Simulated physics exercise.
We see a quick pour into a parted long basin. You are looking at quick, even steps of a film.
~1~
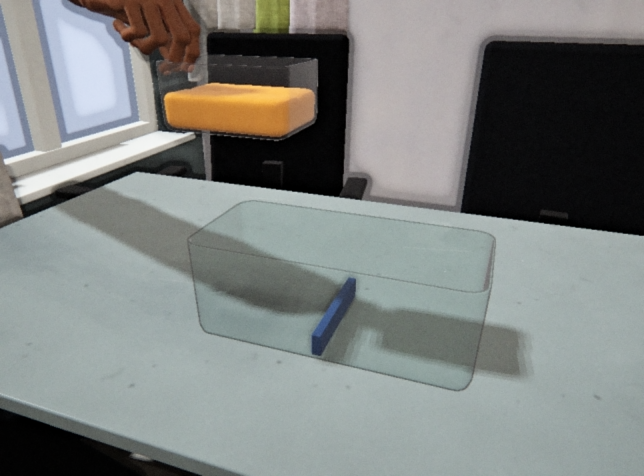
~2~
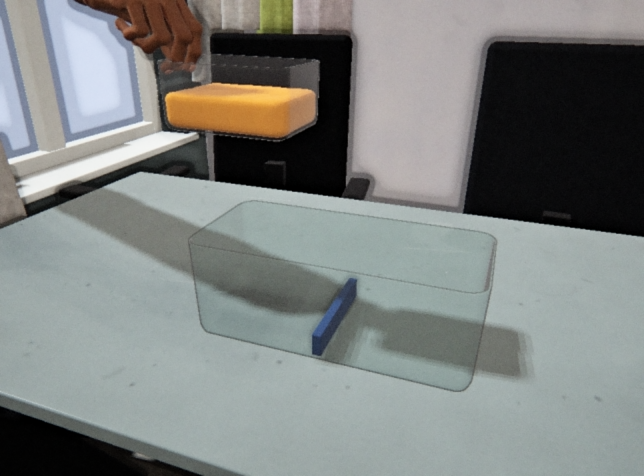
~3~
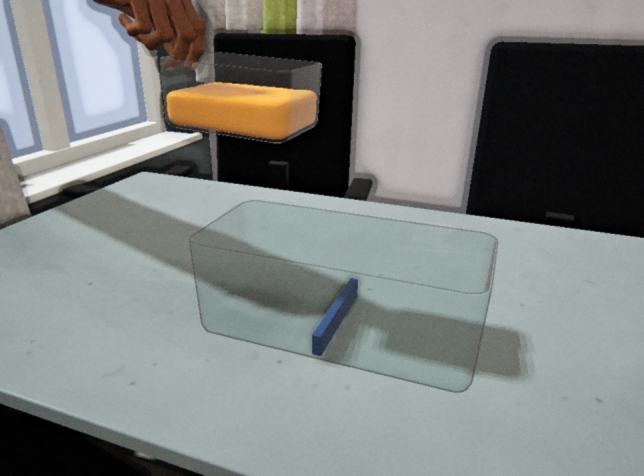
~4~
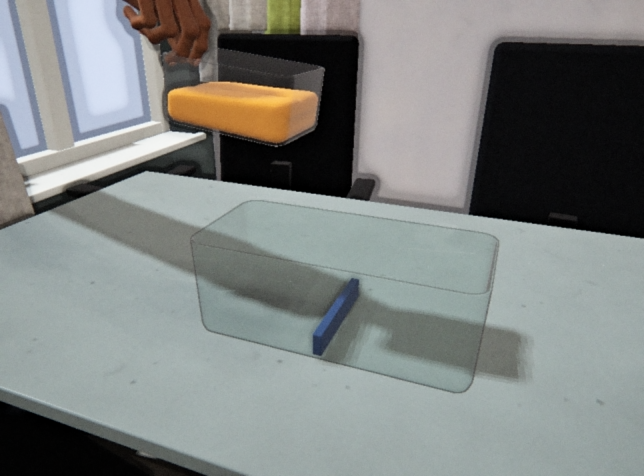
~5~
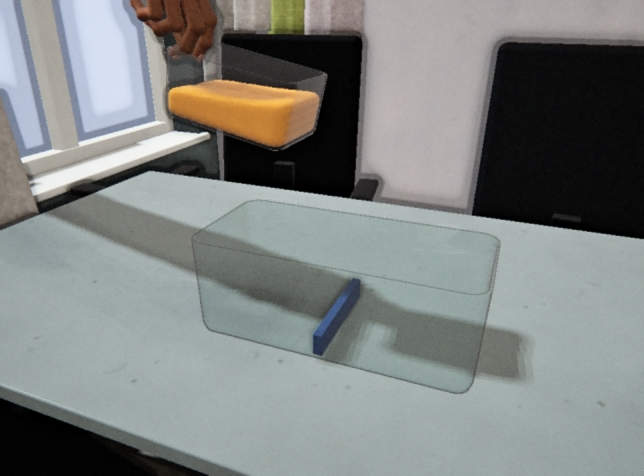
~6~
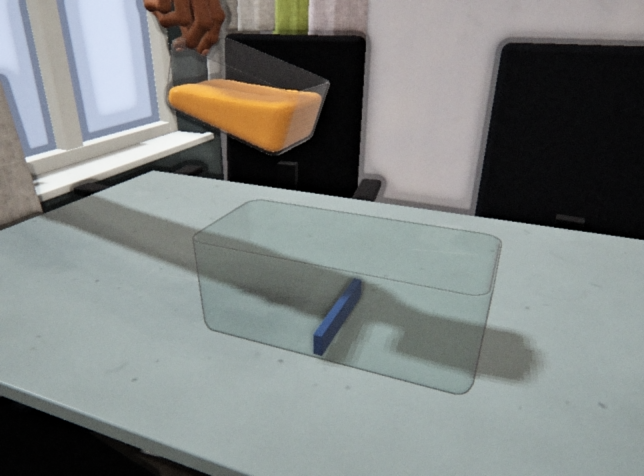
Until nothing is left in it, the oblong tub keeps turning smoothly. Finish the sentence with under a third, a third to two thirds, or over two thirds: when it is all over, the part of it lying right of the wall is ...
... a third to two thirds.
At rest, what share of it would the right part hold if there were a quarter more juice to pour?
That works out to some 60 %.
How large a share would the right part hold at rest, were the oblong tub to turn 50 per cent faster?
I'd say roughly 55 in every hundred ends up there.
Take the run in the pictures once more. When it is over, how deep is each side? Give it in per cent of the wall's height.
Left side: Approx. 40 %; right side: Approx. 40 %.
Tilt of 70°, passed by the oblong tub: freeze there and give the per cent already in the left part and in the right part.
Left side 0 in a hundred, right side 10 in a hundred.
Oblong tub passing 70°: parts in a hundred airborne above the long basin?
That comes to near 40 percent.
A moment on, the tilt is 70° and 50 per cent is still to pour, 2 is left of the wall and 9 right of it.
Next, the tilt is 97° and 15 per cent is still to pour, 16 is left of the wall and 55 right of it.
Then the tilt is 99° and 3 per cent is still to pour, 38 is left of the wall and 56 right of it.
Later the tilt is 99° and 0 per cent is still to pour, 43 is left of the wall and 56 right of it.
At rest 43 per cent lies left of the wall, 56 right of it and 1 outside.
